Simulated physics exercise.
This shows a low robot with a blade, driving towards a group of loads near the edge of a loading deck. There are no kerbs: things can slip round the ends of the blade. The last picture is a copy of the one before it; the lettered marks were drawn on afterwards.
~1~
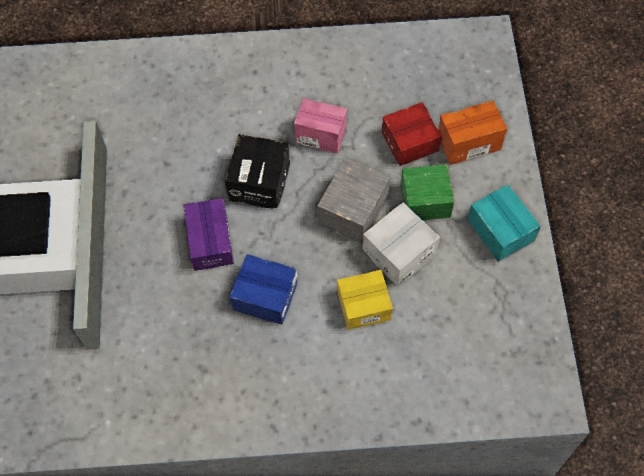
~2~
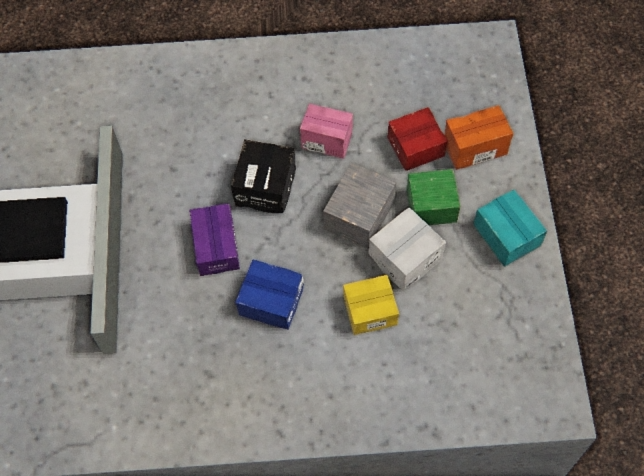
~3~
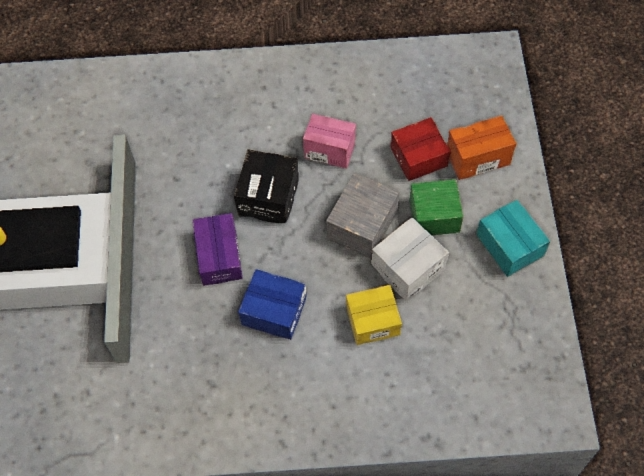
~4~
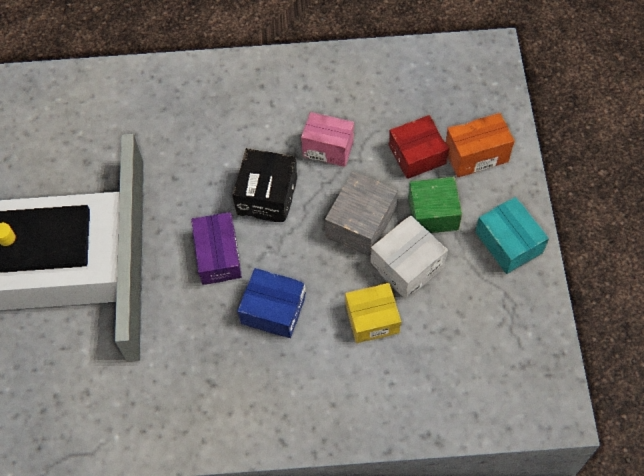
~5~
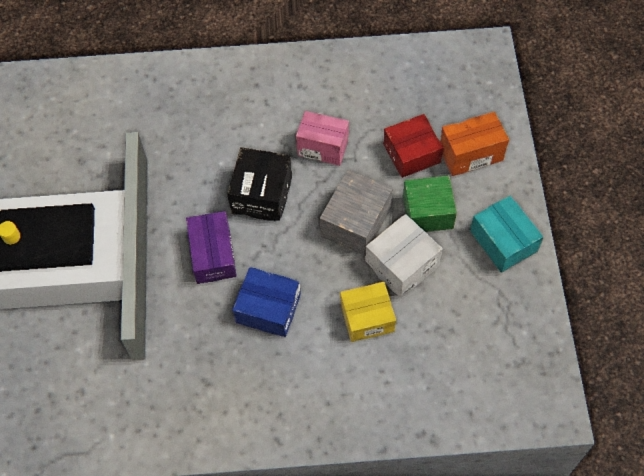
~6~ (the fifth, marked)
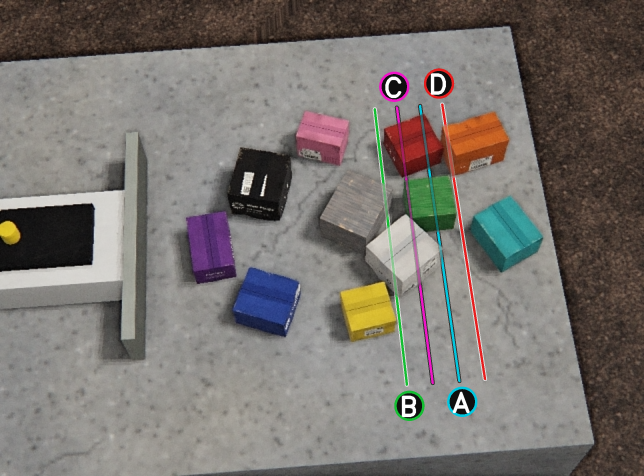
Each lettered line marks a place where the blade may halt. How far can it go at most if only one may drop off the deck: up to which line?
No farther than C.
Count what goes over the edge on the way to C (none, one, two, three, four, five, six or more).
By then, one.
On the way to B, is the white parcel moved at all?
Yes.
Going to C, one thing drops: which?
The turquoise box.
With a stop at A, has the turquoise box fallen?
Yes.
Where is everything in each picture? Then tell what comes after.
Pink parcel (321, 126); white parcel (400, 245); red parcel (411, 134), in the first picture.
Robot (25, 229); turquoise box (510, 228), in the second picture.
Robot (38, 238); yellow box (374, 315), in the third picture.
Robot (48, 237); green crate (435, 206), in the fourth picture.
Robot (53, 236); grey crate (356, 213); purple parcel (212, 248); pink parcel (323, 138), in the fifth picture.
On the marked copy, A at (438, 234); B at (390, 237); C at (414, 235); D at (462, 232).
Following C. Soon after the start, robot (154, 228); blue parcel (275, 300); black parcel (267, 184).
Later, robot (256, 221); turquoise box (516, 236); green crate (462, 208).
In the end, robot (334, 215); turquoise box over the edge; orange parcel (529, 140); one fallen.
As for the rest, A drops three; B is within the limit but short; D drops three.
